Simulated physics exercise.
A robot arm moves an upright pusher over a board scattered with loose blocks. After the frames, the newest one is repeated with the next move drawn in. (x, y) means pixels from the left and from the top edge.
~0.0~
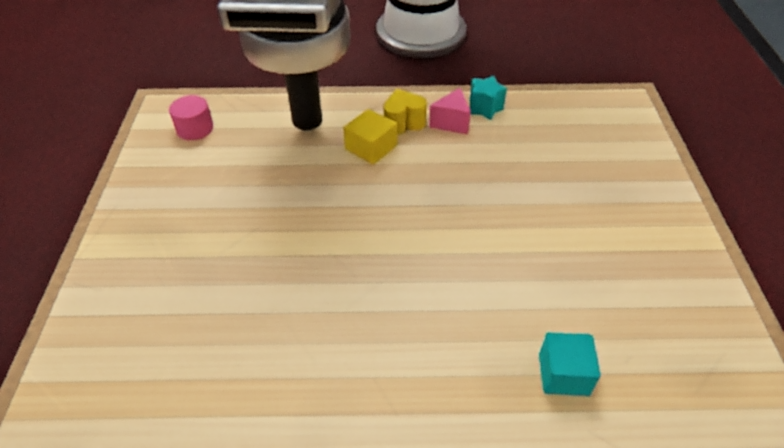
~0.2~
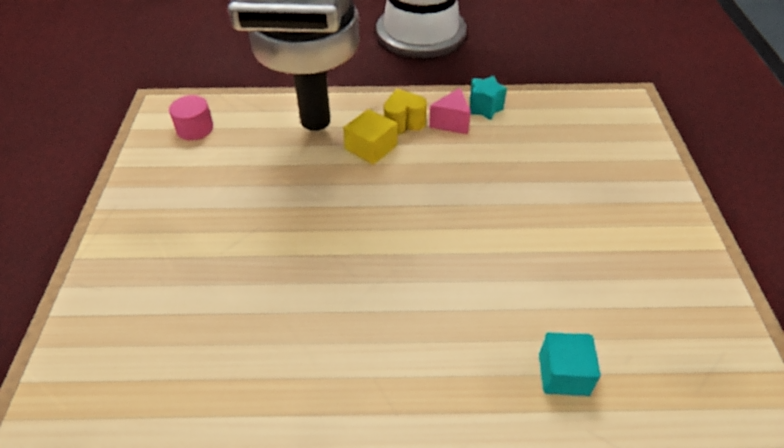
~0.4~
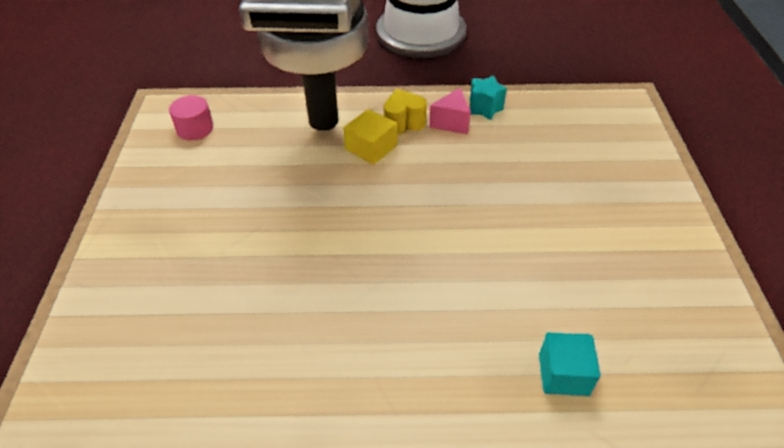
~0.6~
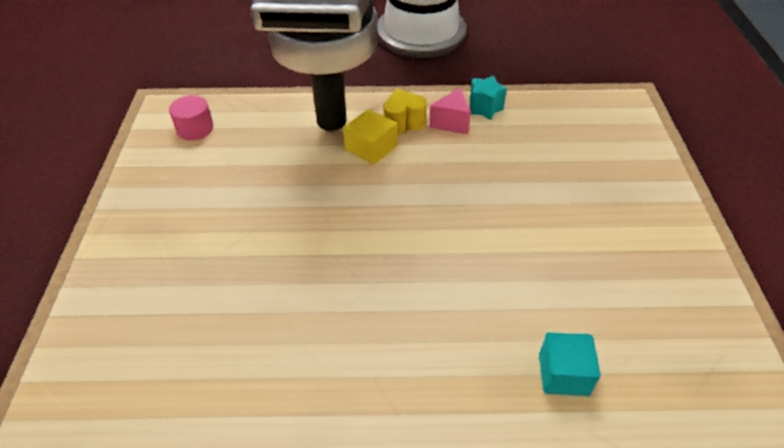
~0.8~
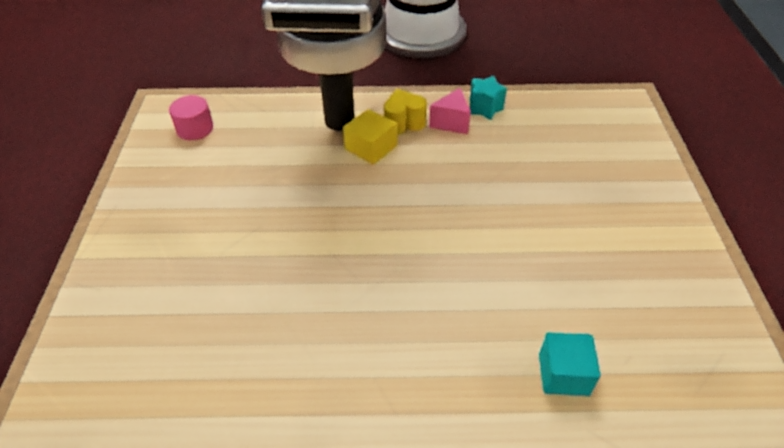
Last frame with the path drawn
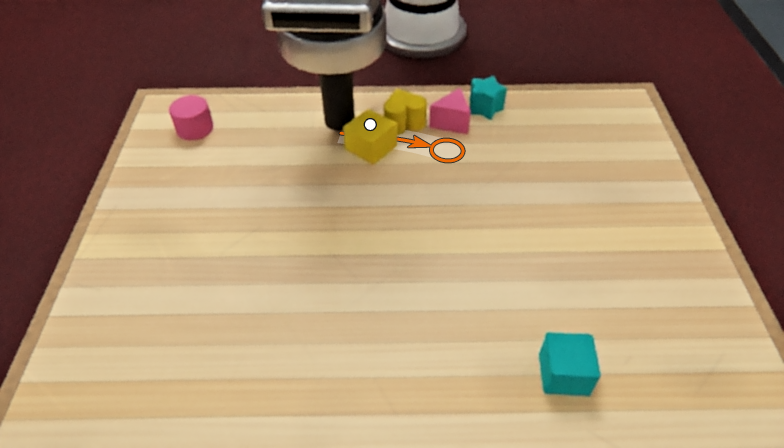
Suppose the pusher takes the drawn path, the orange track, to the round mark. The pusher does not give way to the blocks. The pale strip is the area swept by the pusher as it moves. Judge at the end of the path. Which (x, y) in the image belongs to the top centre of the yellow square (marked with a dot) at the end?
When the path ends, it will be at (418, 146).
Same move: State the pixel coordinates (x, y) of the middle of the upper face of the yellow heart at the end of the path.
Close to (424, 97).
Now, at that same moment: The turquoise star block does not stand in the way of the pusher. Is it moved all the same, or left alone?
The turquoise star block keeps its place.
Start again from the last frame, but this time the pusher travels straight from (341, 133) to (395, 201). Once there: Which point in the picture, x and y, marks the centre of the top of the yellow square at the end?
If I read the scene right, the answer is (408, 142).
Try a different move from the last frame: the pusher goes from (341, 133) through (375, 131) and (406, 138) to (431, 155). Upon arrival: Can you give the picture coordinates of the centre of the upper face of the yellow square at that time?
(403, 147)
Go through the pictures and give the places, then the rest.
Pusher's lower end at (308, 121); yellow square at (370, 125); yellow heart at (404, 101); pink triangle at (453, 101); turquoise star block at (488, 86), in the first picture.
Pusher at (316, 121); blocks still, in the second picture.
Pusher at (324, 122); blocks still, in the third picture.
Pusher at (332, 122); blocks still, in the fourth picture.
Pusher at (340, 122); yellow square at (370, 125); yellow heart at (404, 101); pink triangle at (453, 101); turquoise star block at (488, 86), in the fifth picture.
Drawn move, from (341, 133) by way of (394, 139) to (447, 150); the dot is on the yellow square.
On the path given first. One third of the way, pusher at (377, 125); yellow square at (397, 134), turned 30° clockwise; yellow heart at (407, 100).
Two thirds of the way, pusher at (413, 130); yellow square at (415, 143), turned 60° clockwise; yellow heart at (424, 98), turned 60° anticlockwise; pink triangle at (461, 100).
At the end, pusher at (448, 139); yellow square at (418, 146), turned 70° clockwise; yellow heart at (424, 97), turned 65° anticlockwise; pink triangle at (462, 99); turquoise star block still.
